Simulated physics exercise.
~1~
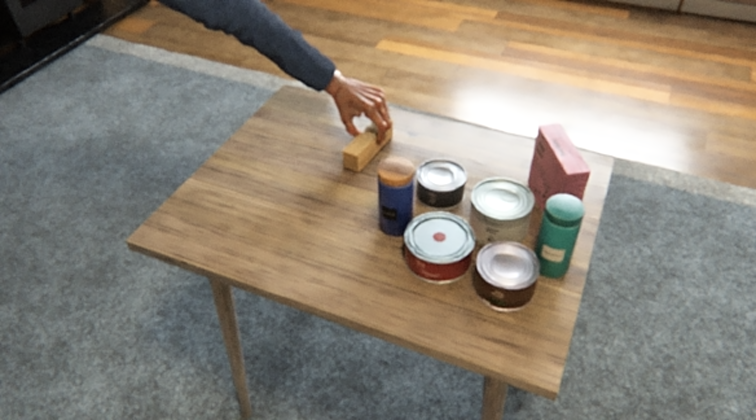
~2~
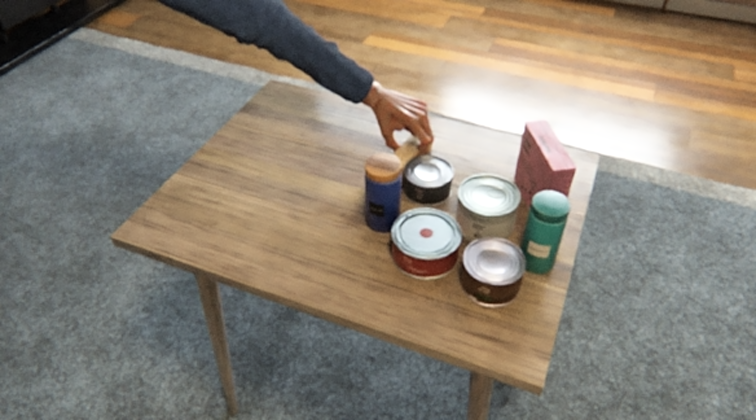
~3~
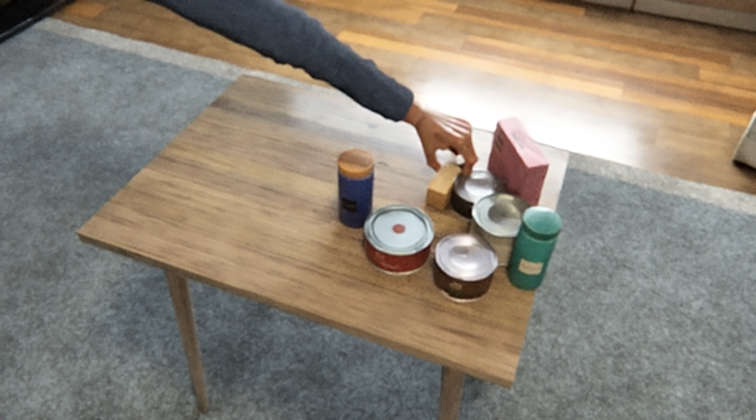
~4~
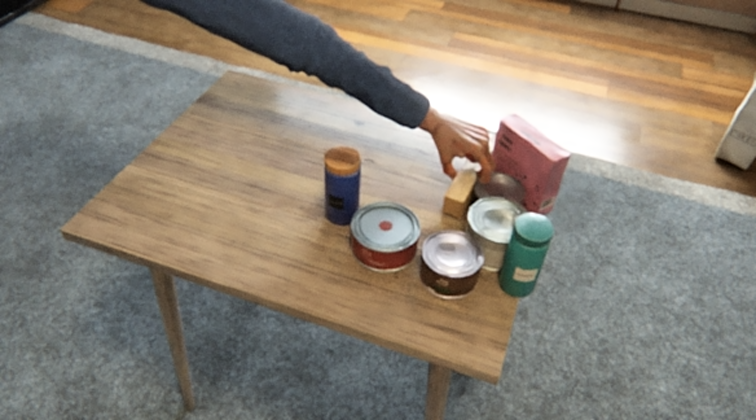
On a wooden table, a hand slid a small wooden block rightward into a black tub, nudging it, a white tub and a turquoise jar along and finally shifting the upright pink packet slightly, while the blue jar, red tub and brown tub stayed put.
